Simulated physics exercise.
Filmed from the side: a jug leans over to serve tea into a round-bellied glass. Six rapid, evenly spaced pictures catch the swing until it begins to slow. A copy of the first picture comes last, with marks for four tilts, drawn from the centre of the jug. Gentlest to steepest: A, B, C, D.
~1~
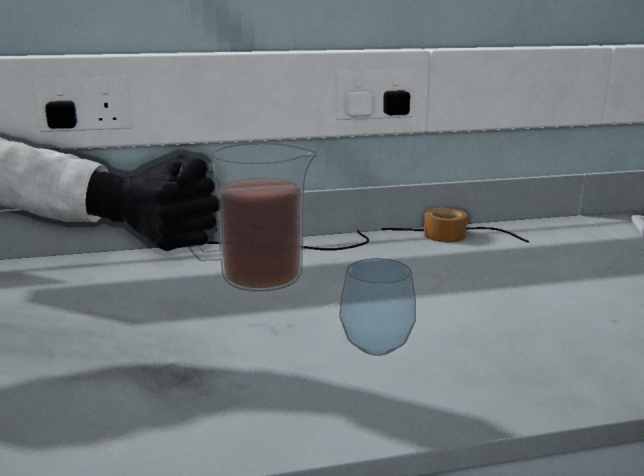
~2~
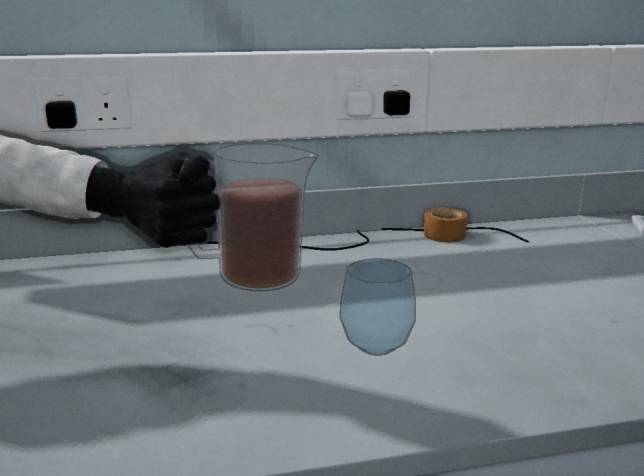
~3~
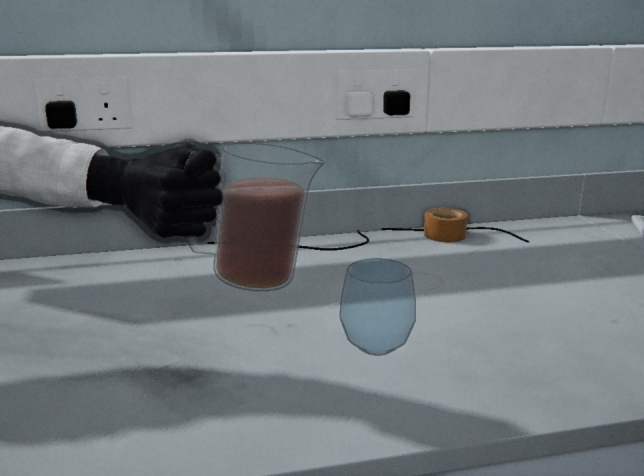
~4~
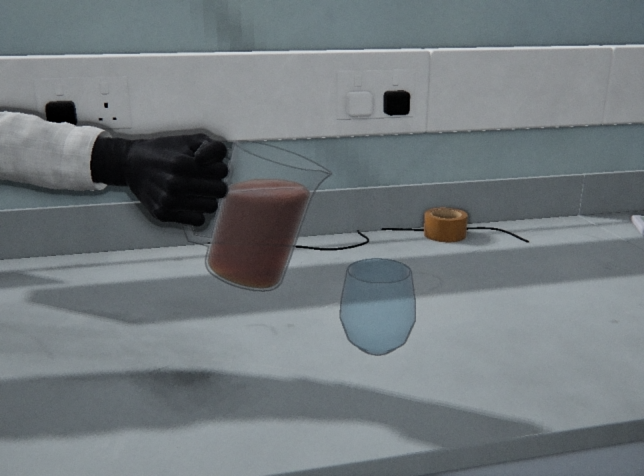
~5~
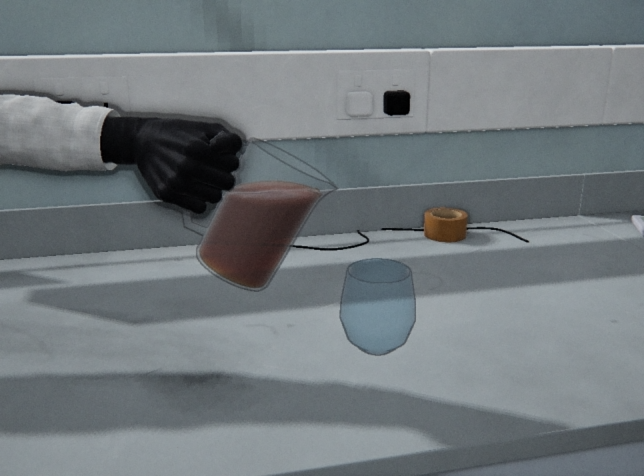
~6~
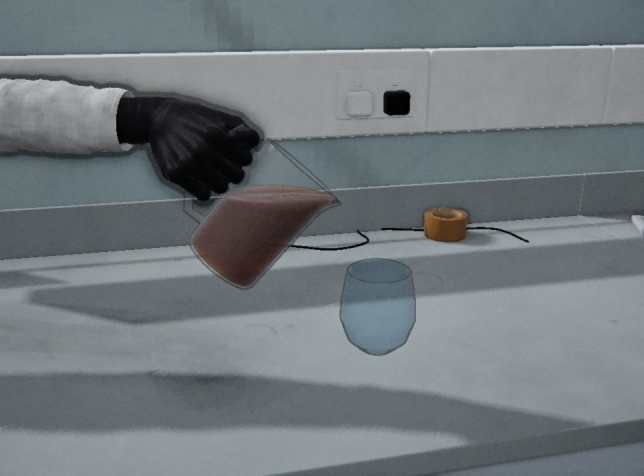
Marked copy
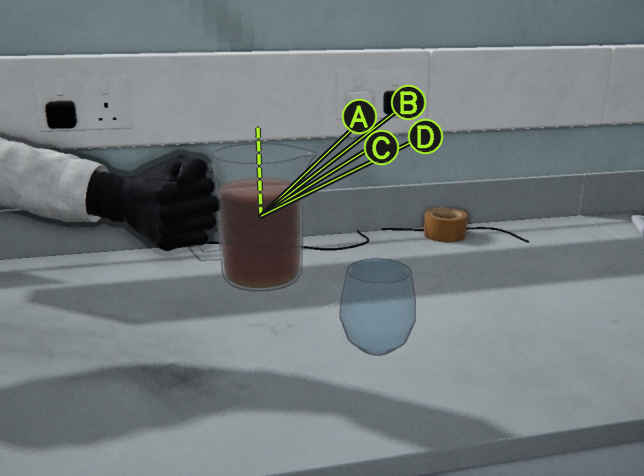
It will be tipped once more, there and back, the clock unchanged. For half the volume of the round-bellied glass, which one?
Use tilt D.
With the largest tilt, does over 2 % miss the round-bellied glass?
No.
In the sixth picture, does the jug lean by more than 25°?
Yes.
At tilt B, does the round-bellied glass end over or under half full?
Under half.
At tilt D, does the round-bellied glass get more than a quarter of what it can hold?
Yes, it does.
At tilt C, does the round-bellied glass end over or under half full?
Under half.
On the marked copy, A at (349, 131); B at (394, 112); C at (364, 151); D at (410, 142).
If A is chosen, the round-bellied glass ends with about 12 % of what it can hold.
If B is chosen, the round-bellied glass ends with about 21 % of what it can hold.
If C is chosen, the round-bellied glass ends with about 33 % of what it can hold.
If D is chosen, the round-bellied glass ends with about 49 % of what it can hold.
